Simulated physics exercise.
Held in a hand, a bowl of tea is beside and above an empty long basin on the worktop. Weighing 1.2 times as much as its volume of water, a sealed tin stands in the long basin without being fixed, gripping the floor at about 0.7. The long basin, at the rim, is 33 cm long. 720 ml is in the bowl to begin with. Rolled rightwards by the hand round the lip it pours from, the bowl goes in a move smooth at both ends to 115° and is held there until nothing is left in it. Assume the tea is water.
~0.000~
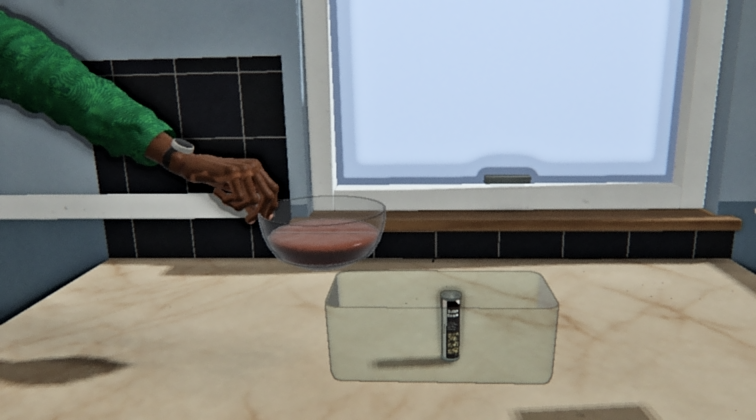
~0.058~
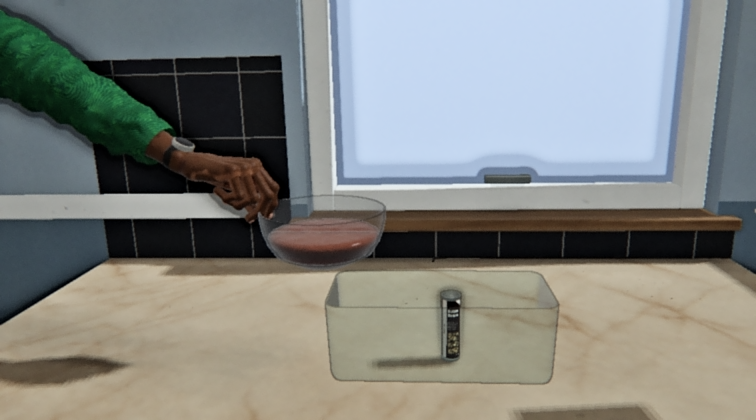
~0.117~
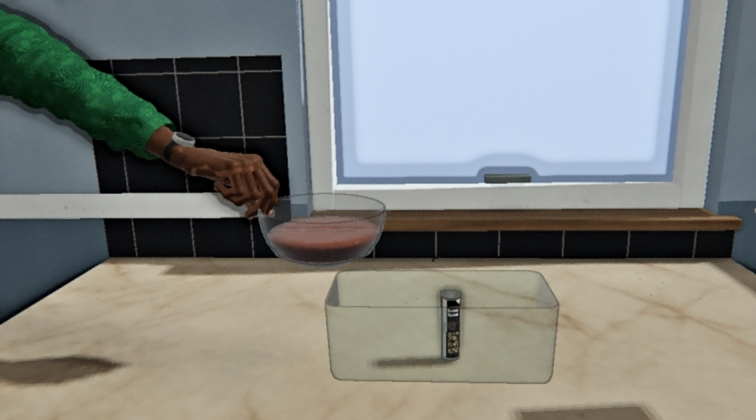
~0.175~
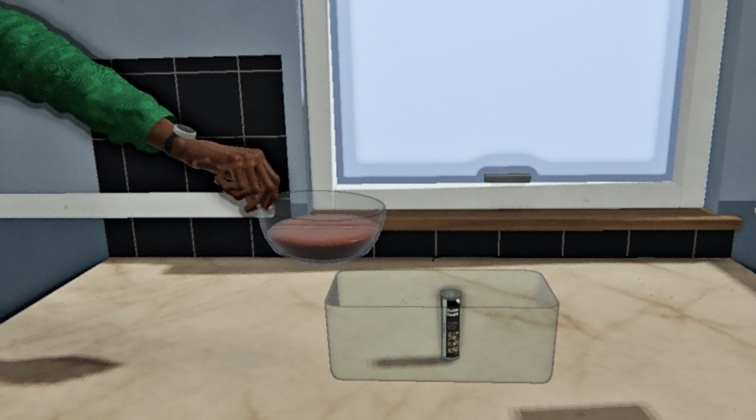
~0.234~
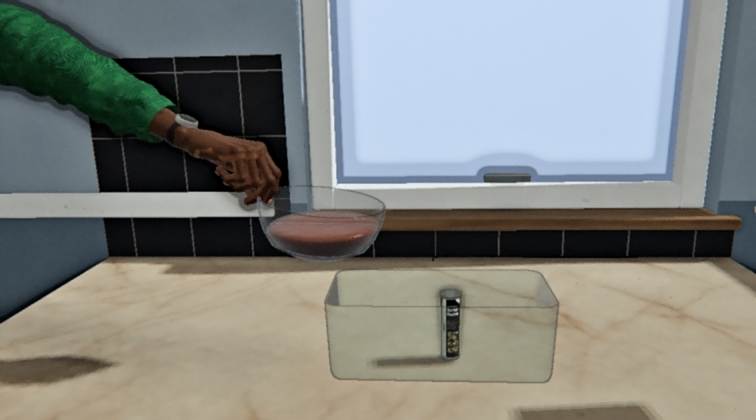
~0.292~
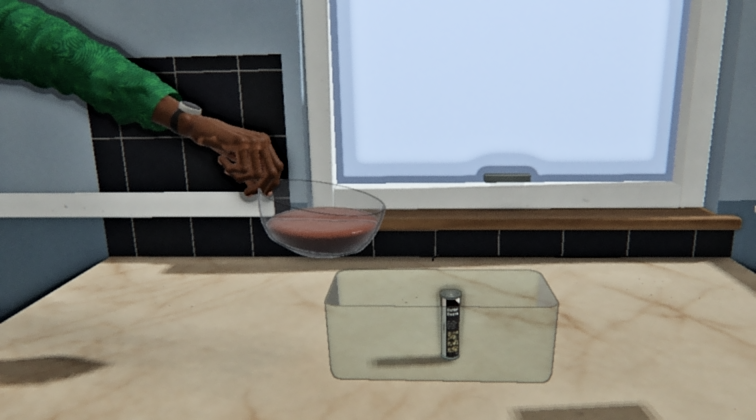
On a marbled worktop below a window, a clear long basin stands with a small dark cylinder visible at it, while a hand in a green sleeve holds a glass bowl of reddish liquid above and to the left. The bowl stays level at first, then the hand slowly tilts it slightly rightwards.
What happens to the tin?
It is not upset.
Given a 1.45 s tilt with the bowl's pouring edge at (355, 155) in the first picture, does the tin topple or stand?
Result: Tin tipped over.
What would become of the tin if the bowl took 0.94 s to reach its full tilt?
Outcome - the tin remains standing.
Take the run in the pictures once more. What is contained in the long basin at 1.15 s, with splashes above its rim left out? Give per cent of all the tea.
84 per cent or thereabouts.
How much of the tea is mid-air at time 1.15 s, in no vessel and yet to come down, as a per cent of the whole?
Around 14 percent of it is airborne.
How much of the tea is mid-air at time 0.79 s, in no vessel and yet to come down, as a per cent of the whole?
Around 34 in a hundred.
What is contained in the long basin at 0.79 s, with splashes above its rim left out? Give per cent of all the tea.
6 %, roughly.
Then, 0.79 s in, the tilt is 65° and 60 per cent is still to pour; the tin stands where it began.
Then, 1.15 s in, the tilt is 104° and 2 per cent is still to pour; the tin stands where it began.
Then, 1.54 s in, the tilt is 115° and 0 per cent is still to pour; the tin stands where it began.
Then, 1.95 s in, the tilt is 115° and 0 per cent is still to pour; the tin stands where it began.
Finally, the tin stands where it began.
